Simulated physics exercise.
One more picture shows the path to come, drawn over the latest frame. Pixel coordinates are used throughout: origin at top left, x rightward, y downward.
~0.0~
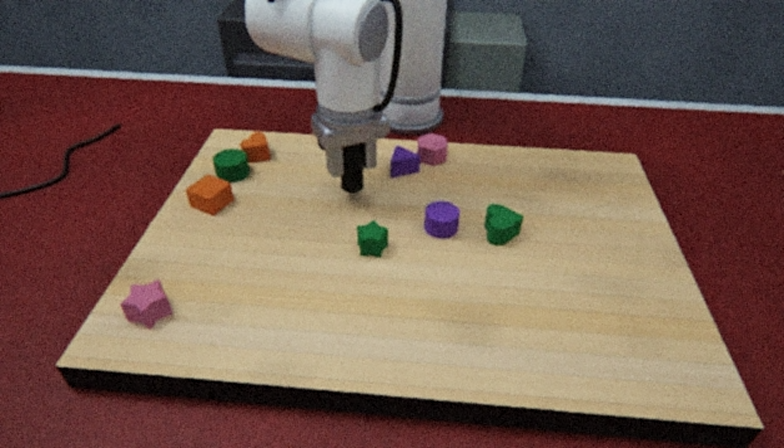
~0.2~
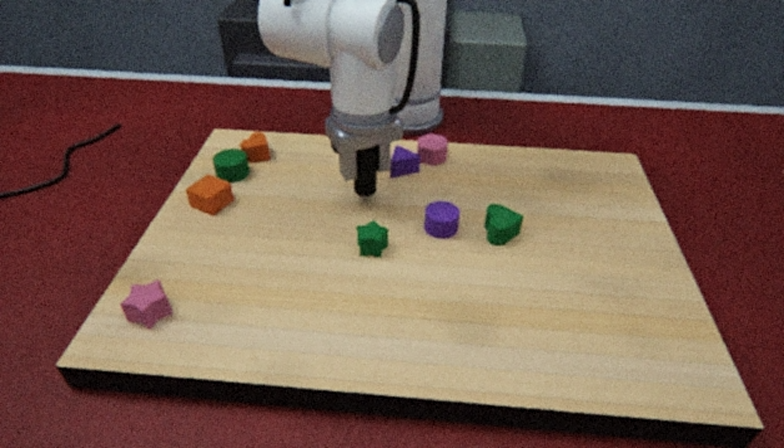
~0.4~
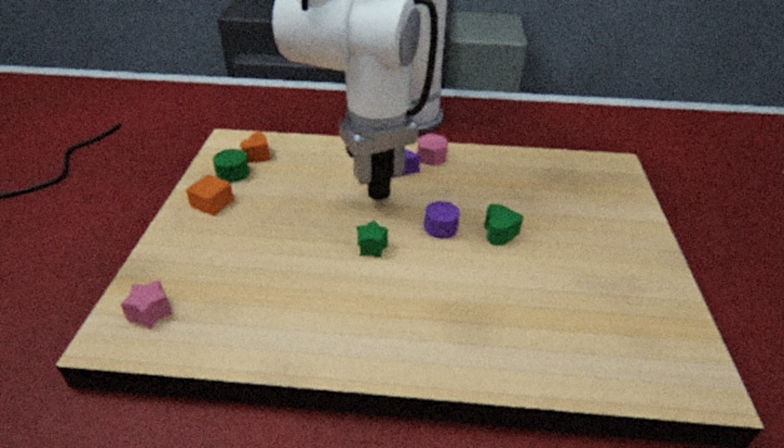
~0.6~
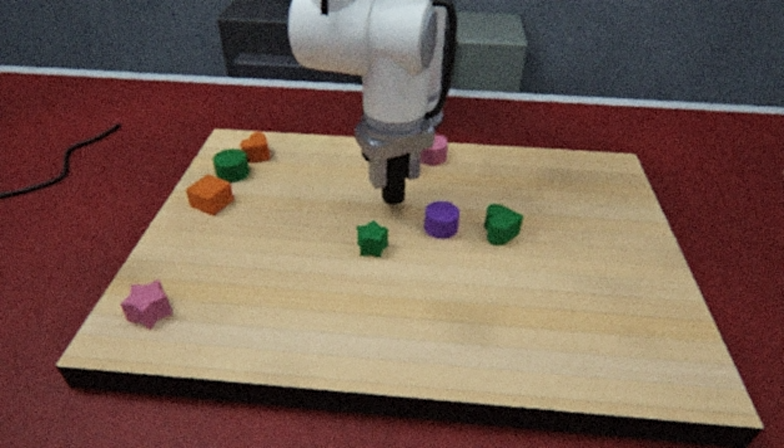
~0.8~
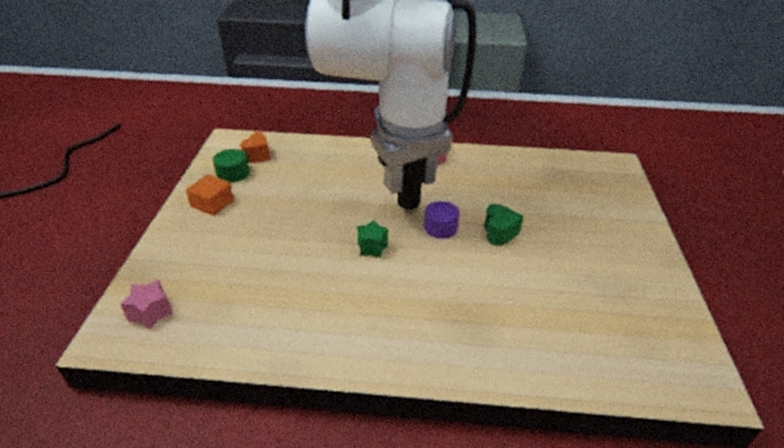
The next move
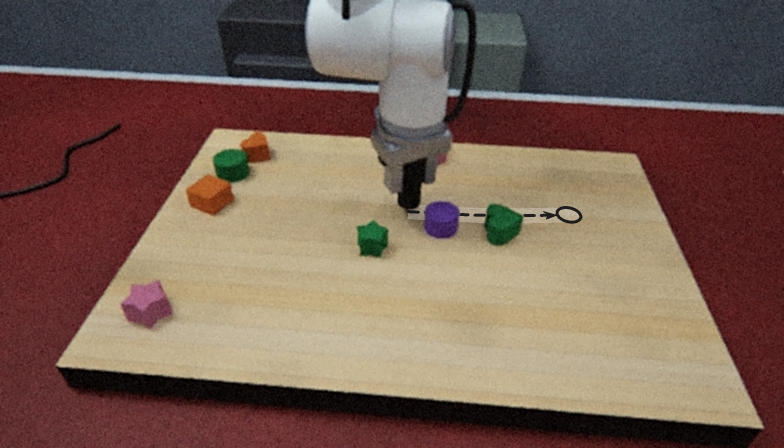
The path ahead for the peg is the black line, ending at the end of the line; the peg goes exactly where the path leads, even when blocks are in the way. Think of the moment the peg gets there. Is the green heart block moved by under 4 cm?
Yes - that is the case.
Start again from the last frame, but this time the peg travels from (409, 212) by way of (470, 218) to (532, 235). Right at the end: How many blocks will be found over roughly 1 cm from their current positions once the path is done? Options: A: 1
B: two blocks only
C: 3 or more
Letter B.
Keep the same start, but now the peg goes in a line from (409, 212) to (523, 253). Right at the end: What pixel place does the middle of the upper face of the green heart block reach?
It should be at about (521, 217).
The drawn path runs from (409, 212) via (489, 215), ending at (569, 215).
What follows on the original path. One third of the way, peg (463, 206); purple circle (453, 215).
Two thirds of the way, peg (518, 207); purple circle (453, 215); green heart block (511, 219), turned 35° clockwise.
At the end, peg (571, 206); green star-shaped block not moved; purple circle (453, 215); green heart block (511, 219), turned 35° clockwise.
